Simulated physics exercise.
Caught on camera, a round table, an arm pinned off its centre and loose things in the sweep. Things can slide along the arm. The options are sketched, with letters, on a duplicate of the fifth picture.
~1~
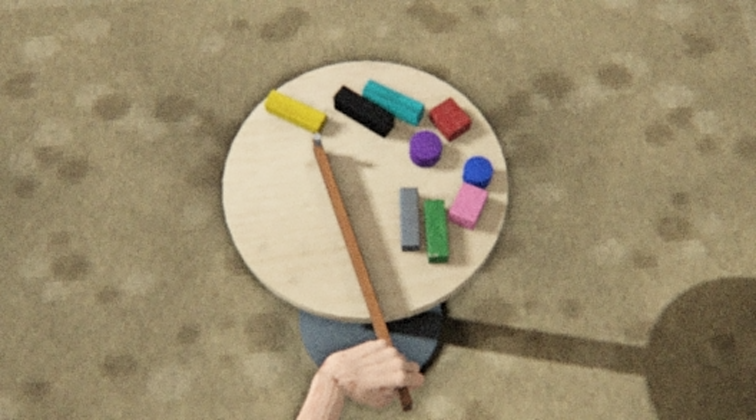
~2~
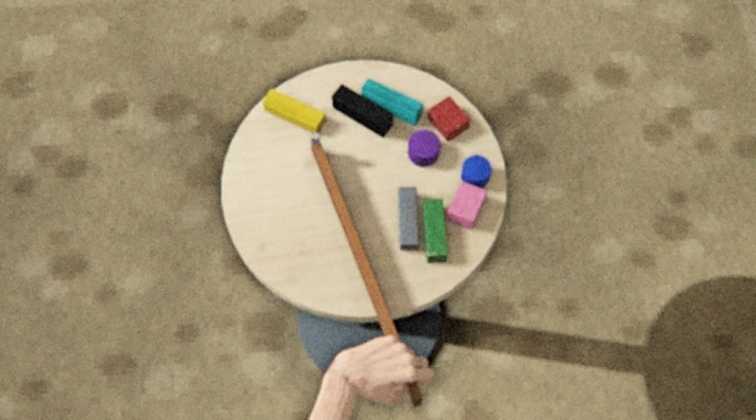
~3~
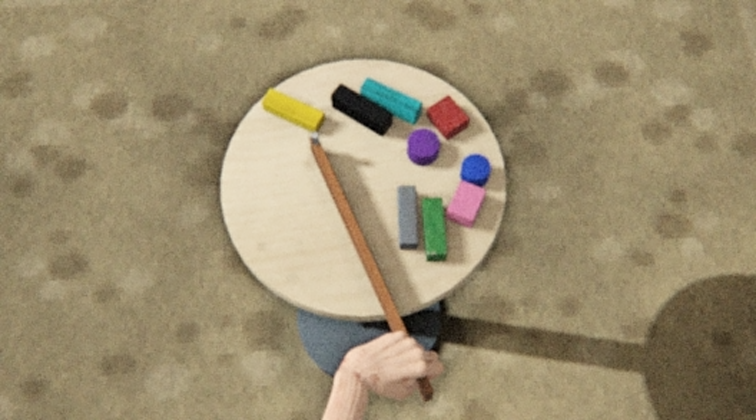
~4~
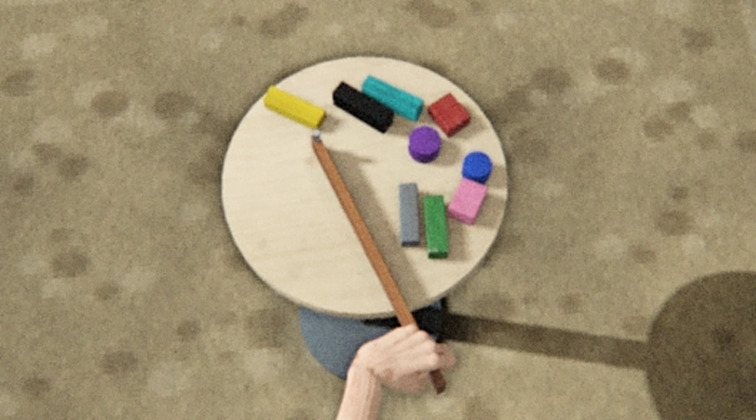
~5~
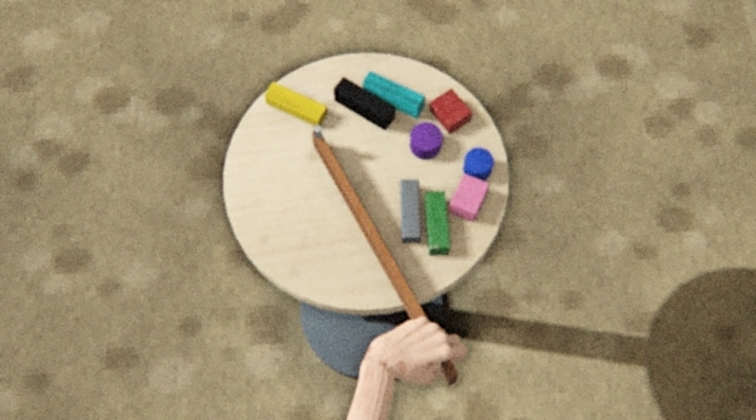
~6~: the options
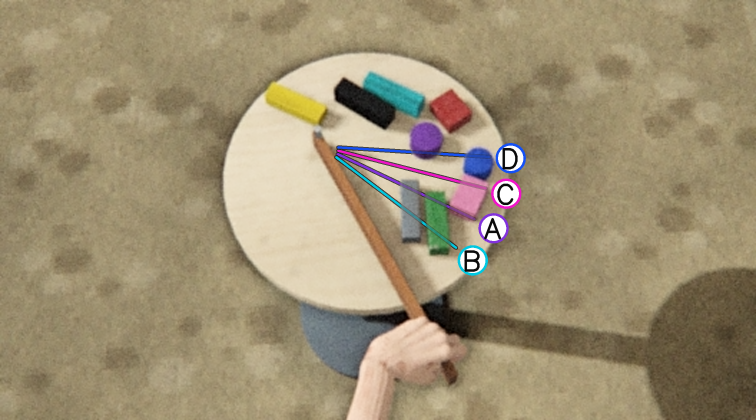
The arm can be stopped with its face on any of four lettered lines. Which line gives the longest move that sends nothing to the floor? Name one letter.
It can go as far as A.
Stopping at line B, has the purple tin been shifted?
No.
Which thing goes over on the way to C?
The pink block goes over.
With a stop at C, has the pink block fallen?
By then, yes.
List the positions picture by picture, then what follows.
The first frame shows turquoise stick (393, 103); red block (450, 120); black stick (364, 112).
The second frame shows arm (350, 225); pink block (467, 206).
The third frame shows arm (353, 223); blue tin (476, 171).
The fourth frame shows arm (358, 219); grey stick (409, 215).
The fifth frame shows arm (362, 214); turquoise stick (394, 95); red block (451, 112); black stick (364, 104).
On the copy, A at (405, 186); B at (395, 201); C at (412, 170); D at (414, 152).
On A. First, arm (381, 202); grey stick (414, 207); blue tin (478, 165).
Then, arm (396, 188); pink block (485, 192); blue tin (480, 162).
Finally, arm (404, 176); pink block (496, 189); blue tin (480, 162); nothing has fallen.
By contrast, B is safe but short; C drops the pink block; D drops the pink block and blue tin.
